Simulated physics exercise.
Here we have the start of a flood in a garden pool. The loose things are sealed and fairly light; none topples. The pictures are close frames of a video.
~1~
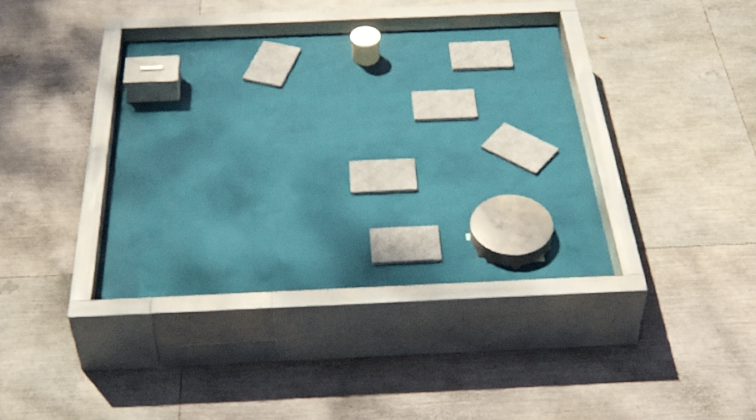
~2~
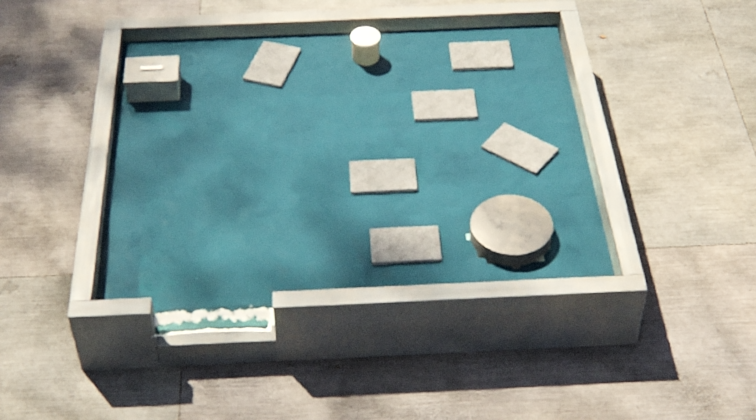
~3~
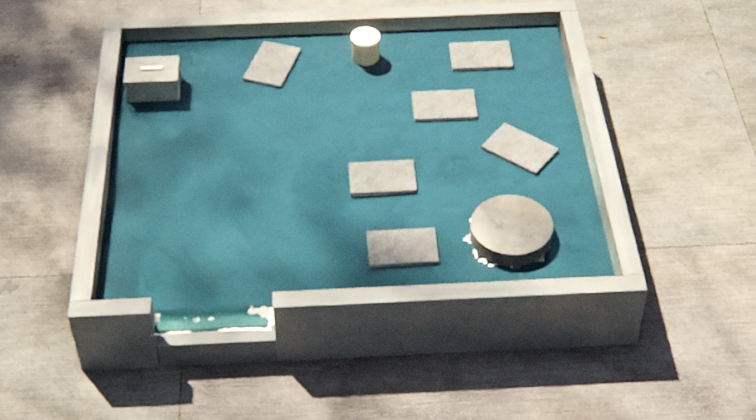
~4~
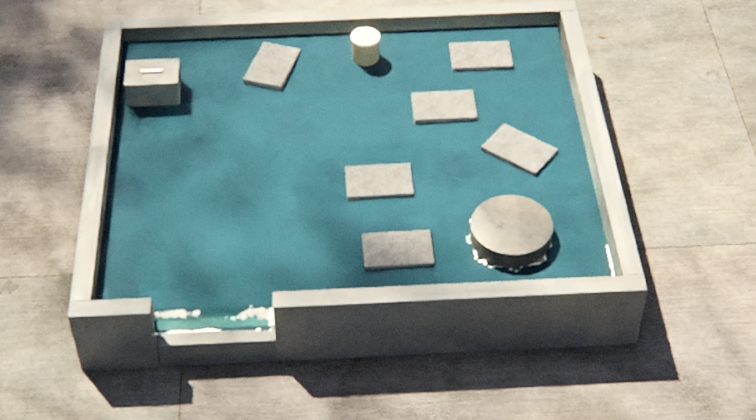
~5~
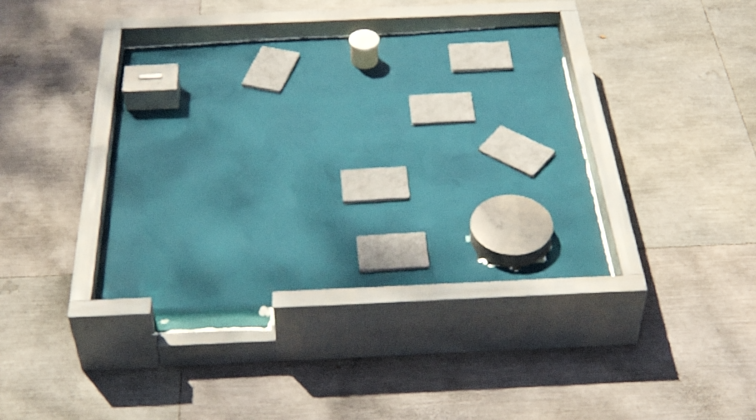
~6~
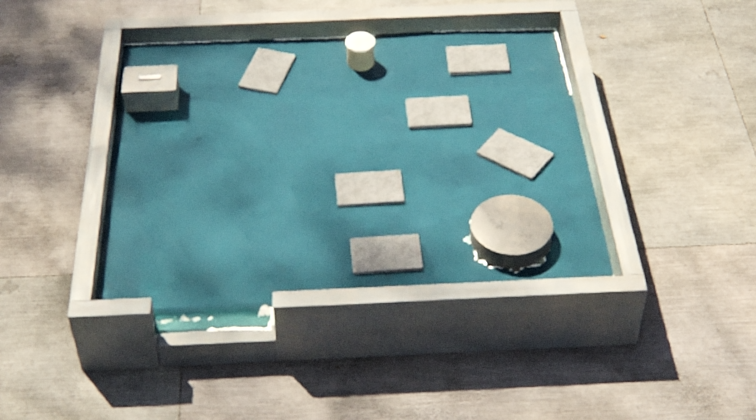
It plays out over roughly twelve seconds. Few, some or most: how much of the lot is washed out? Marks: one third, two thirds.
It is less than a third.
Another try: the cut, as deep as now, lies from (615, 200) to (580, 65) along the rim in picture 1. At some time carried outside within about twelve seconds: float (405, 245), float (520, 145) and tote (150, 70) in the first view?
In that order: Left behind, yes, no.
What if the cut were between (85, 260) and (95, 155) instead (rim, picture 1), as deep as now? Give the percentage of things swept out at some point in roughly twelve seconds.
Some 0 per cent.
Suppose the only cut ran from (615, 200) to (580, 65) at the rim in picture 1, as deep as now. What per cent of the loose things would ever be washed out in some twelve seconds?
Some 50 per cent.
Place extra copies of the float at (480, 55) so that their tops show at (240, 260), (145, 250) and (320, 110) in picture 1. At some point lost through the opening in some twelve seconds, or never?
In turn: Yes, through, still in.
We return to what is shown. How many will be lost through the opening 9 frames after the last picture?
It comes to 0.
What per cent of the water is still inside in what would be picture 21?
Roughly 82 per cent.
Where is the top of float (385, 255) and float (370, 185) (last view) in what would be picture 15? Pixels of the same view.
At about (352, 269) and (348, 208).
A moment on, 0 of 8 are out; 8 afloat.
Next, 0 of 8 are out; 8 afloat.
Later, 0 of 8 are out; 8 afloat.
In the end, 0 of 8 are out; 8 afloat.
